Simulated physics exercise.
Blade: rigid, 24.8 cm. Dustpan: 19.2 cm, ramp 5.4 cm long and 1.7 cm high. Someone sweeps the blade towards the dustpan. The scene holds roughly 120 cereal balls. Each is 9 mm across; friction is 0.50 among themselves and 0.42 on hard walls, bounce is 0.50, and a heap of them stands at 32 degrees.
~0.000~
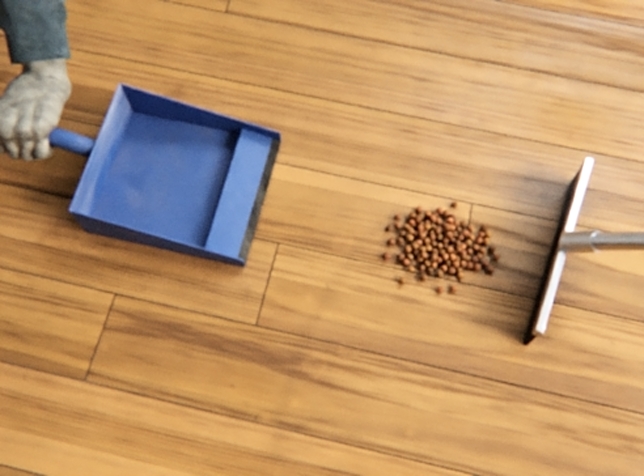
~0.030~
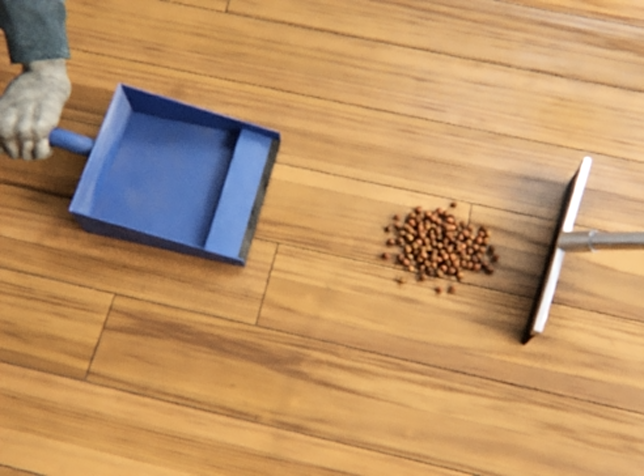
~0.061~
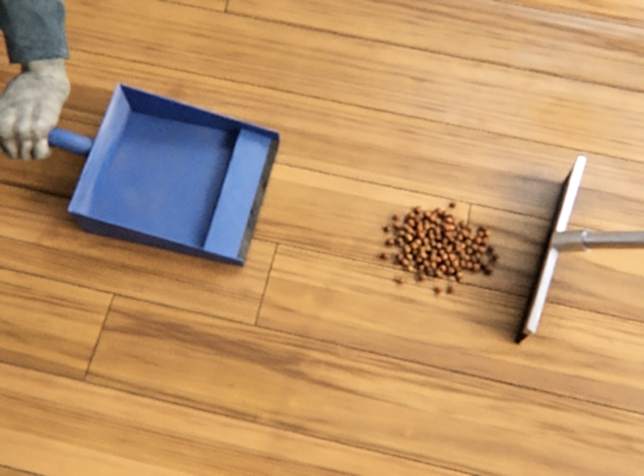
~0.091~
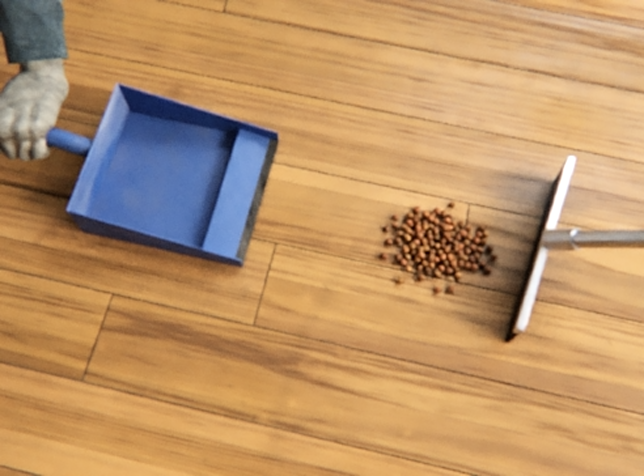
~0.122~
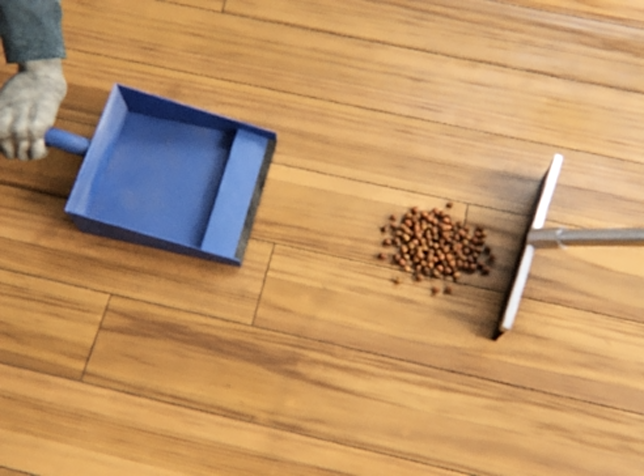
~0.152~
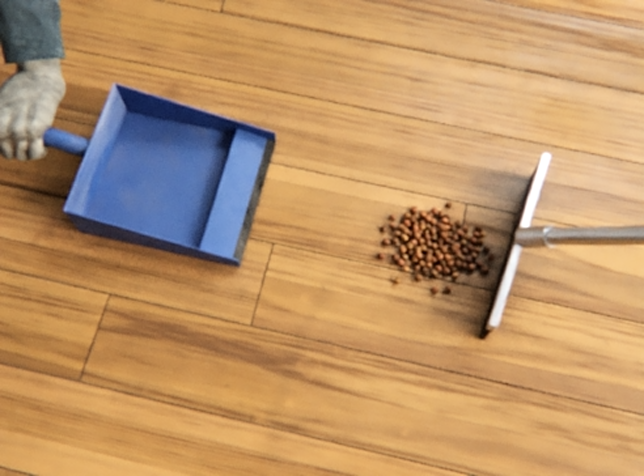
A squeegee-like blade slides left across a wooden floor towards small brown balls, which stay still.
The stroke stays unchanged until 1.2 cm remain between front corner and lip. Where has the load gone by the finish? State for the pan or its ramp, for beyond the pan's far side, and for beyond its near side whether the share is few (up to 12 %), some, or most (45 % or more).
Pan: Some, far side: Few, near side: Few.
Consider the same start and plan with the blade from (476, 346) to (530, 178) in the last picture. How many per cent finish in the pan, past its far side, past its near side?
Pan 0 % / far 0 % / near 25 %.
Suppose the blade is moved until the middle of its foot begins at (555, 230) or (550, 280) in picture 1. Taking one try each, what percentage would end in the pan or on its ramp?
35 and 15 per cent, roughly.
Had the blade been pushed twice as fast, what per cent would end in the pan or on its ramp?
It would come to roughly 25 percent.
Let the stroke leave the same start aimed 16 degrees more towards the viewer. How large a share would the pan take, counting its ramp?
Around 0 %.
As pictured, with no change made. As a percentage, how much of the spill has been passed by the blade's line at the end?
0 %.
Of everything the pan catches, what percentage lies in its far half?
Share: Approx. 30 %.
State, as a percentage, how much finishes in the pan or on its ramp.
It comes to close to 25 percent.
After 0.47 s, middle of the blade 19 cm from the lip; 0 % over the lip, far side 0 %, near side 0 %.
After 0.68 s, middle of the blade 9 cm from the lip; 0 % over the lip, far side 0 %, near side 5 %.
Then, at 1.01 s, middle of the blade 3 cm from the lip; 25 % over the lip, far side 5 %, near side 5 %.
By 1.5 s all is still; pan 25 %, far side 5 %, near side 5 %, in front of the lip or behind the blade 65 %.
